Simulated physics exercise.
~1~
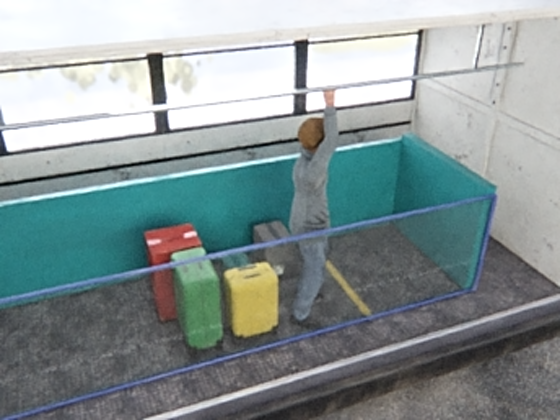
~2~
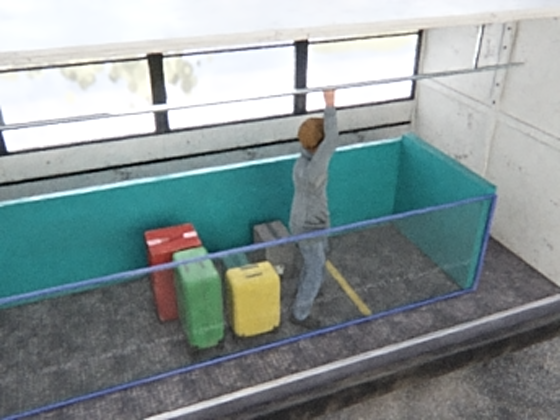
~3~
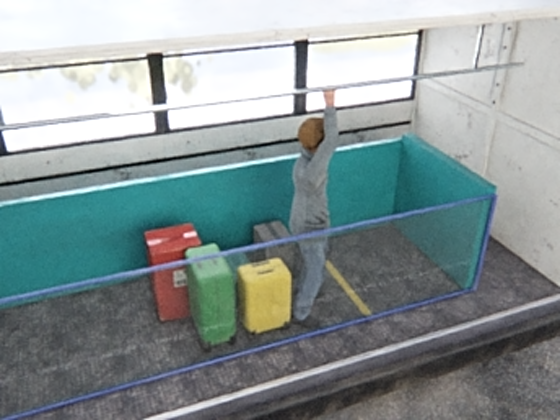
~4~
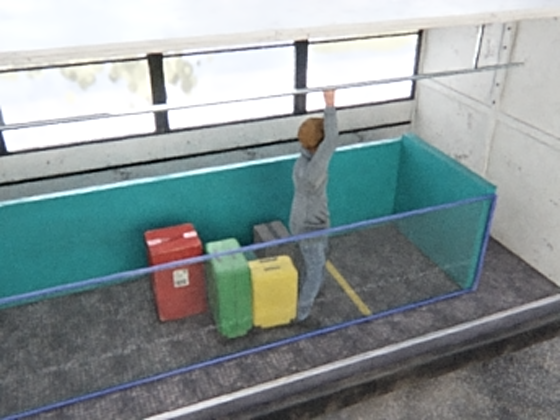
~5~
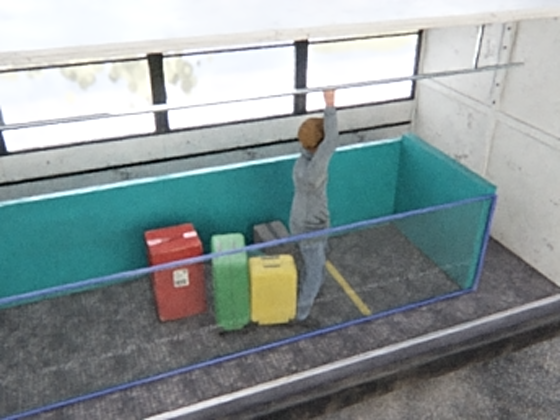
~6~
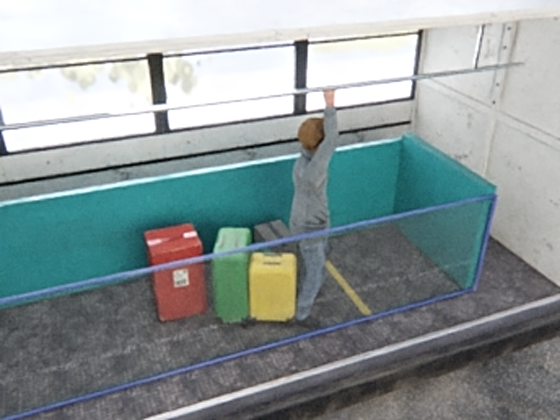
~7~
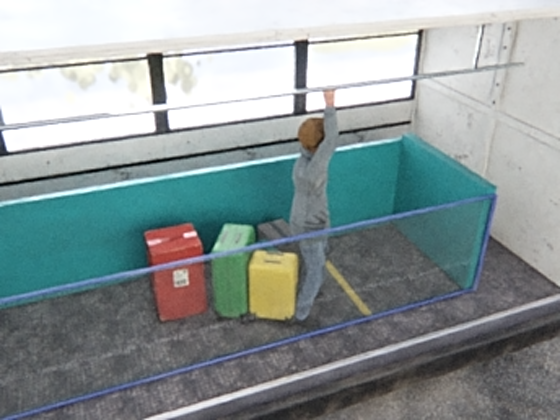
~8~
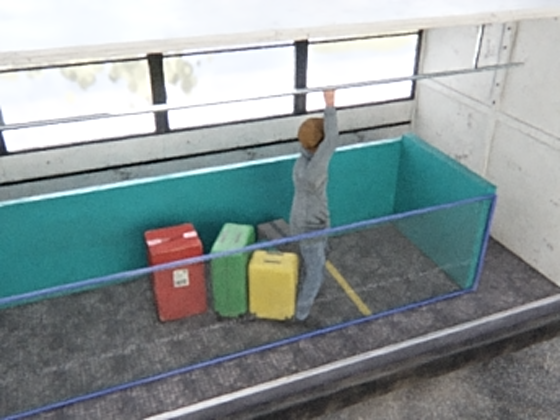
The green and yellow suitcases slid a short way right across the bus floor toward a standing traveller gripping the overhead rail, then the green one drifted back slightly, and both ended upright beside the still red bag, short of the yellow line.
